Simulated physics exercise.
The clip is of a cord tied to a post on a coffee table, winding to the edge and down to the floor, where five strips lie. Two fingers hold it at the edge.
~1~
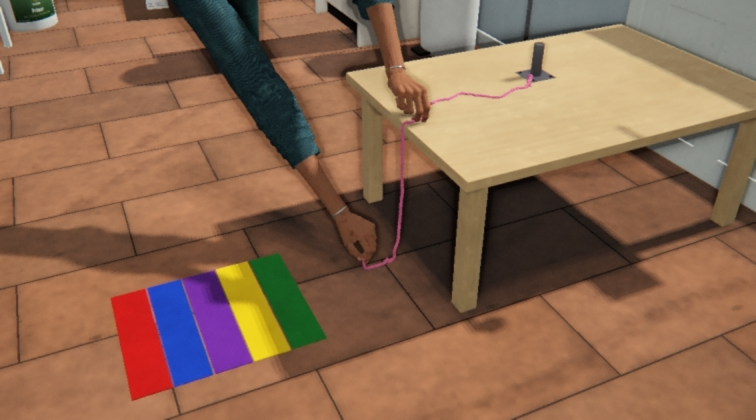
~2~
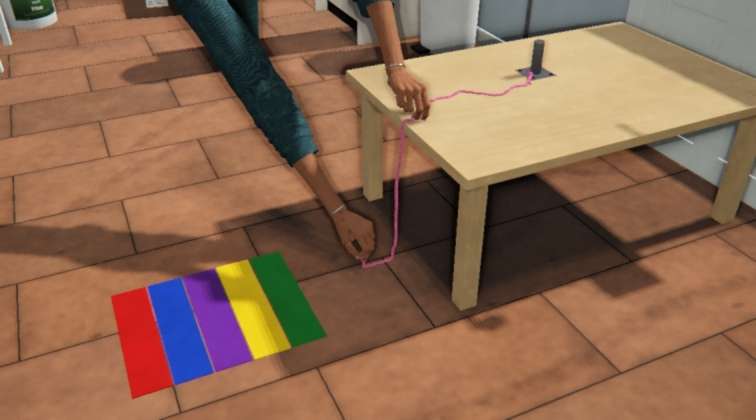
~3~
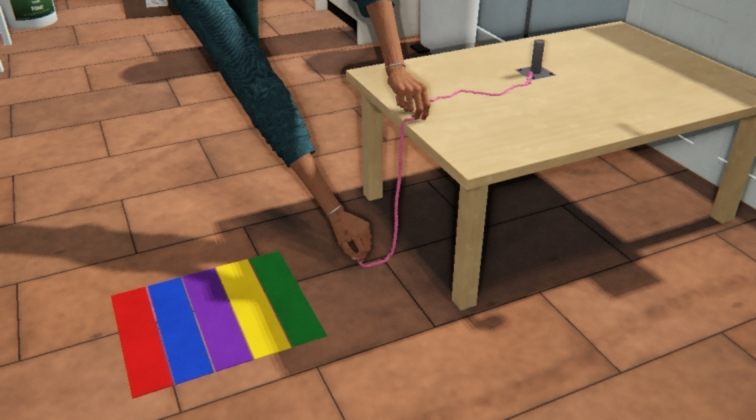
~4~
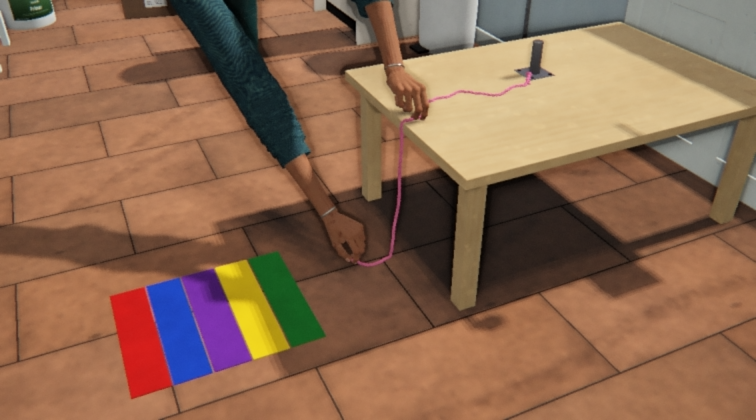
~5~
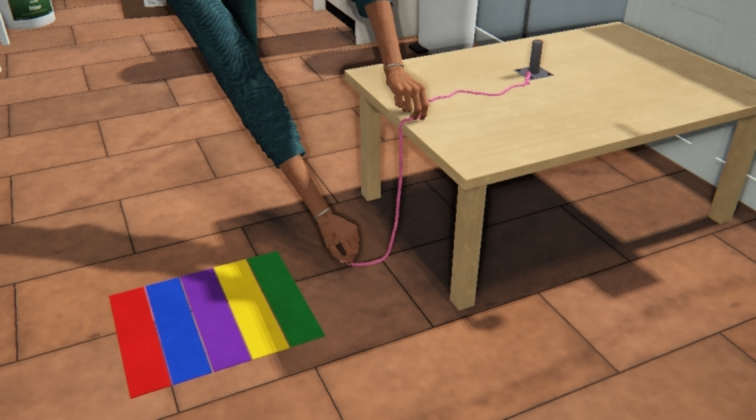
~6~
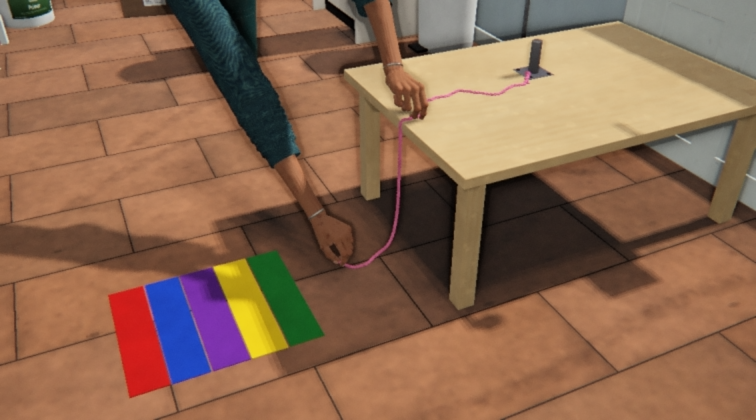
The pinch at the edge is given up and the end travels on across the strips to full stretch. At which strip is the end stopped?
The end stops over the purple strip.
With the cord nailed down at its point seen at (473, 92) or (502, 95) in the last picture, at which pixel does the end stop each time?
Try by try, around (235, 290) and (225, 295).
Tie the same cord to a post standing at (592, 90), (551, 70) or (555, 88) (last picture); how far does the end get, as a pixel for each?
Near (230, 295), (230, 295) and (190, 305).
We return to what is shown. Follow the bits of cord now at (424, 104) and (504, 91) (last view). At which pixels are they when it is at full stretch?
At (396, 115), then (477, 88).
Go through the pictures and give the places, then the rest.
End (363, 259); green (301, 326); yellow (265, 337); purple (227, 349); blue (188, 361); red (147, 373), in the first picture.
End (361, 258); cord through (531, 84) (484, 94) (429, 101) (403, 131) (396, 192) (395, 246), in the second picture.
End (358, 258), in the third picture.
End (352, 260); cord through (530, 84) (483, 94) (428, 101) (402, 131) (399, 191) (392, 247), in the fourth picture.
End (346, 261), in the fifth picture.
End (340, 262); cord through (528, 83) (481, 93) (427, 101) (401, 130) (399, 190) (387, 246), in the sixth picture.
Soon after, end near (258, 285); over yellow.
Then, end near (222, 296); over purple.
At full stretch, end near (201, 302); over purple. It gets as far as the purple strip.
